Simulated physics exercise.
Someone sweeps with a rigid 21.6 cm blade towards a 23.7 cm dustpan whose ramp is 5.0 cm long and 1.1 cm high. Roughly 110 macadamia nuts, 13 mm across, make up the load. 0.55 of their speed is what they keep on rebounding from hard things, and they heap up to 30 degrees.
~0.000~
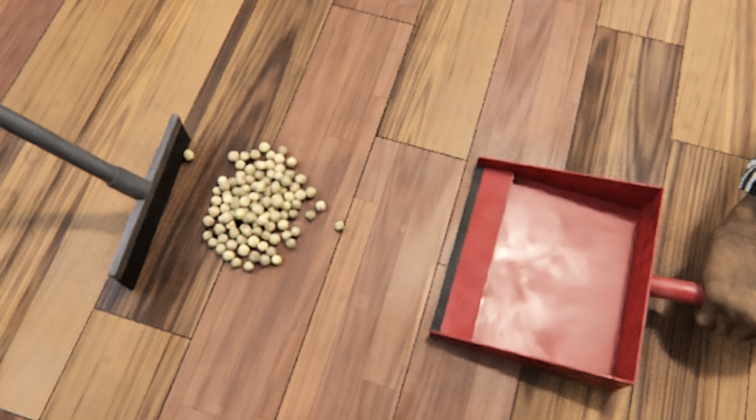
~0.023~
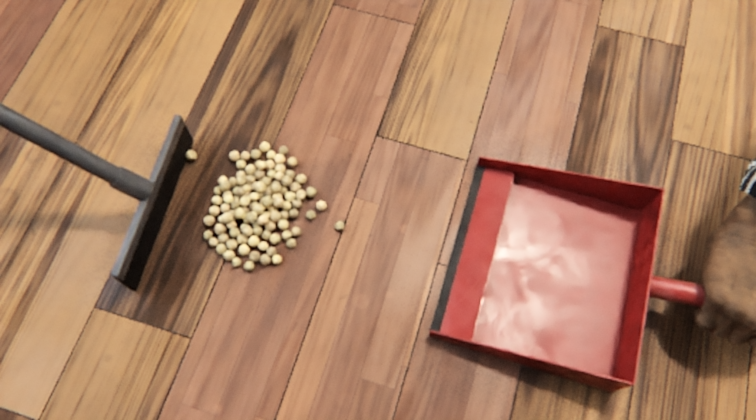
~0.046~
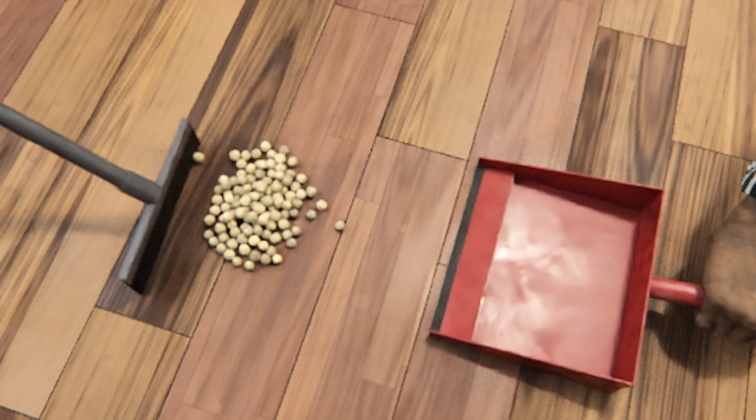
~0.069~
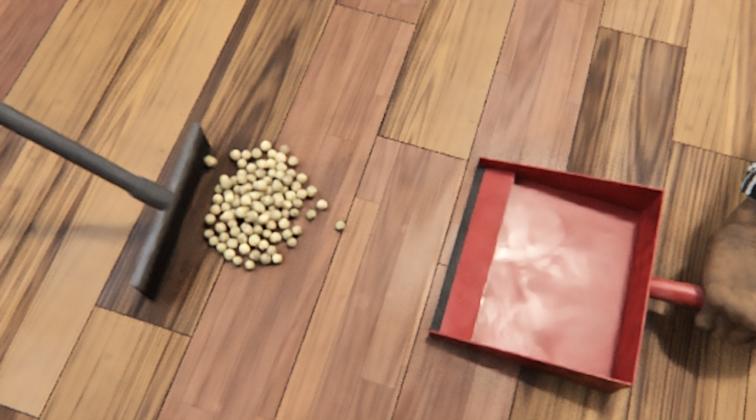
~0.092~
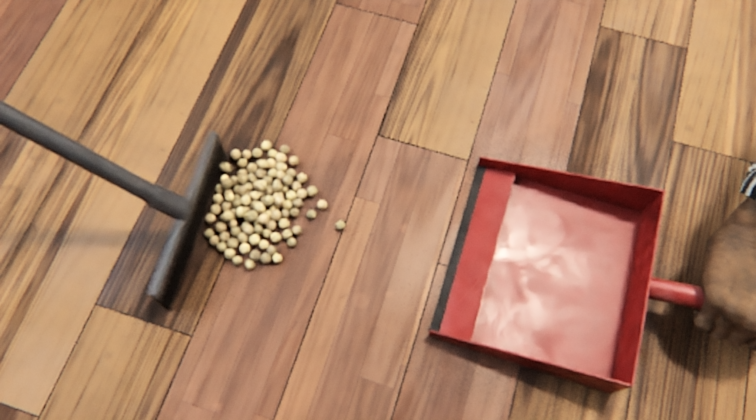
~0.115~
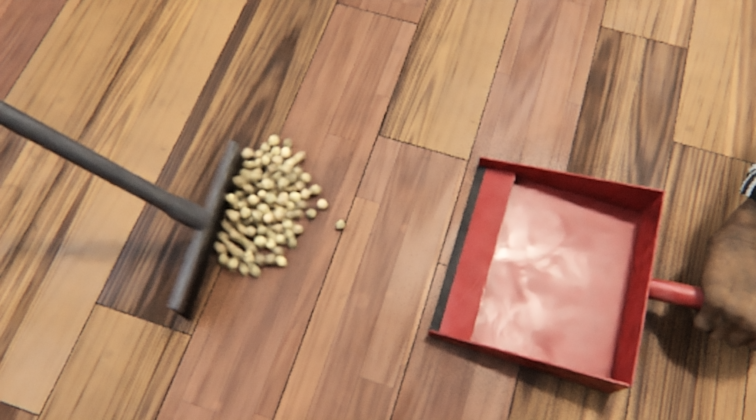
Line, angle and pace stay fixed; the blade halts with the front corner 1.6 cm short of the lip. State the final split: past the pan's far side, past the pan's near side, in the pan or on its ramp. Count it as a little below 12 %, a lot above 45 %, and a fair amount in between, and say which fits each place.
Far side: A fair amount, near side: A fair amount, pan: A fair amount.
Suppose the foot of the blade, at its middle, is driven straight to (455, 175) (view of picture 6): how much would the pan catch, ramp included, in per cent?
Some 40 per cent.
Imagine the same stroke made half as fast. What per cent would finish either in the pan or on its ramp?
About 15 %.
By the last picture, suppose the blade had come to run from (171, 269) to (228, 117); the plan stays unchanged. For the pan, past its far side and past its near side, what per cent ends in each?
That ends as pan 40, far 25, and near 10.
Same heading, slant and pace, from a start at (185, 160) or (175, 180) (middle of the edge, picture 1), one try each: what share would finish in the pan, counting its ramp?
Estimates: 35 percent and 30 percent.
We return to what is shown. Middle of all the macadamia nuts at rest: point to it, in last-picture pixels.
Once everything settles, the centre is around (502, 284).
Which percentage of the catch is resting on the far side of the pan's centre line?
Roughly 20 percent.
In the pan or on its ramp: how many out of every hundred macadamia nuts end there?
Some 25 %.
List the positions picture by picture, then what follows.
In the first picture, blade from (116, 275) to (177, 121), moved 0.0 cm, 0 of the pieces shifted so far; middle of the pieces at (254, 207); pan at (555, 275).
In the second picture, blade from (119, 276) to (180, 122), moved 0.3 cm, 0 of the pieces shifted so far; middle of the pieces at (255, 207).
In the third picture, blade from (126, 279) to (187, 125), moved 1.4 cm, 1 of the pieces shifted so far; middle of the pieces at (255, 206).
In the fourth picture, blade from (139, 286) to (199, 131), moved 3.1 cm, 1 of the pieces shifted so far; middle of the pieces at (255, 206).
In the fifth picture, blade from (156, 295) to (215, 139), moved 5.5 cm, 1 of the pieces shifted so far; middle of the pieces at (256, 205).
In the sixth picture, blade from (177, 307) to (234, 149), moved 8.5 cm, 99 of the pieces shifted so far; middle of the pieces at (265, 208); pan at (555, 276). The blade's pace is about 1.31 m/s, heading 12 degrees towards the viewer's side.
After 0.23 s, middle of the blade 14 cm from the lip; 0 % over the lip, far side 5 %, near side 15 %.
After 0.31 s, middle of the blade 5 cm from the lip; 0 % over the lip, far side 10 %, near side 20 %.
After 0.52 s, middle of the blade 2 cm from the lip; 35 % over the lip, far side 20 %, near side 20 %.
At rest (2.0 s), far side 20 %, near side 20 %, pan 25 %, in front of the lip or behind the blade 30 %.
